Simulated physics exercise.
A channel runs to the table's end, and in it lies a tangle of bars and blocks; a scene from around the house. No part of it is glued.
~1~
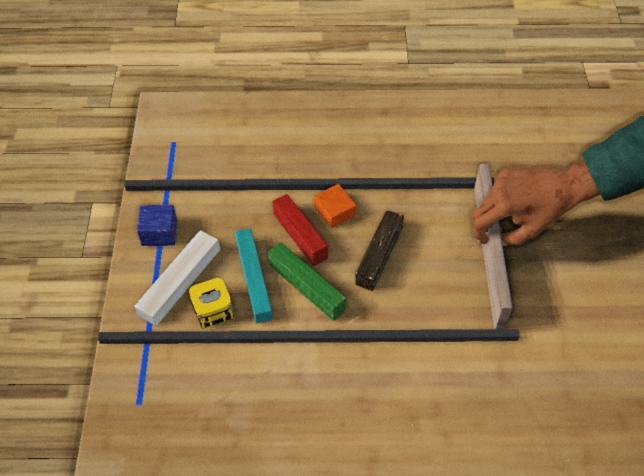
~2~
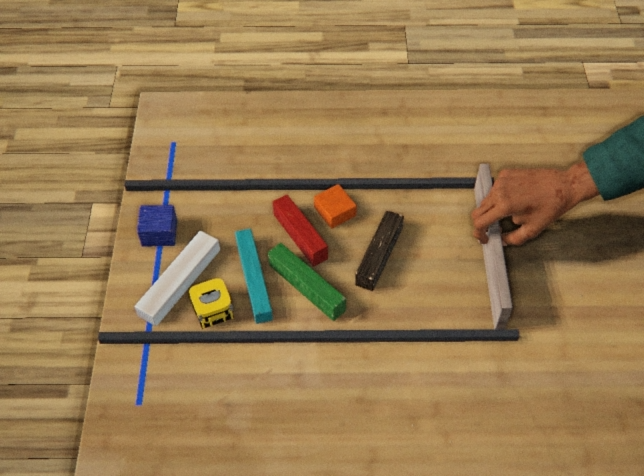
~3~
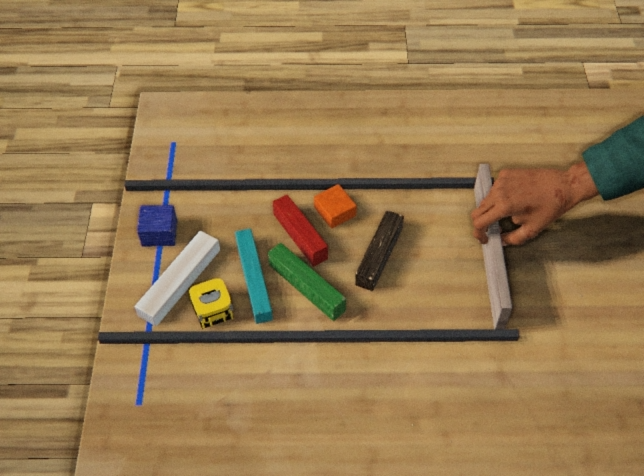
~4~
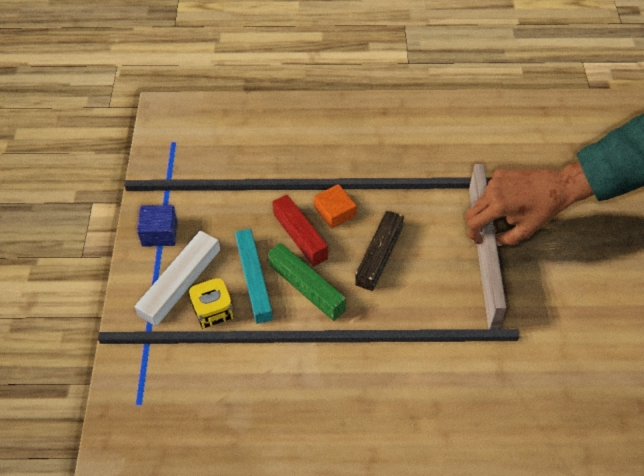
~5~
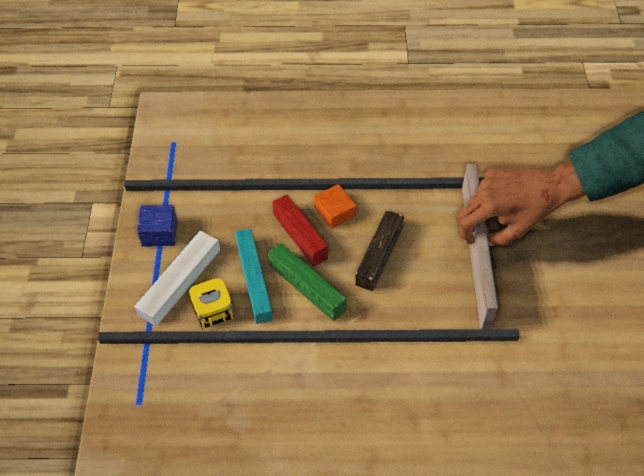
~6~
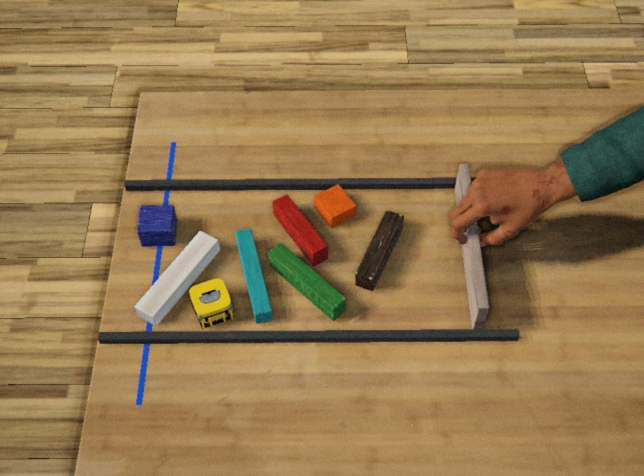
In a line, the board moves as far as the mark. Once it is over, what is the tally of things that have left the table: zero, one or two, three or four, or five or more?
A tally of three or four.
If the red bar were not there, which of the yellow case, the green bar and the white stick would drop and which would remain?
The yellow case: Drops. The green bar: Remains. The white stick: Drops.
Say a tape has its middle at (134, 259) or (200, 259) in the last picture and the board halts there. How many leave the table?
The floor gets 6 the first time and 1 the second.
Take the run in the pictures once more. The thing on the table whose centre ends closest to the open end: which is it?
It's the red bar that ends up nearest.
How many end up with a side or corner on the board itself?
It touches 3.
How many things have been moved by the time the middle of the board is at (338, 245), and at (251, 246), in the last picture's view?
At that stage 4; at the next, 8.
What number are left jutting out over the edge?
I make it 2.
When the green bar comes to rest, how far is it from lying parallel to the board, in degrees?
It works out to near 25°.
Soon after, none off yet; blue block at rest near (158, 226); white stick at rest near (179, 277); yellow case at rest near (211, 303).
In the end, the number that fall off is three or four; gone, turquoise bar, yellow case, white stick and blue block.
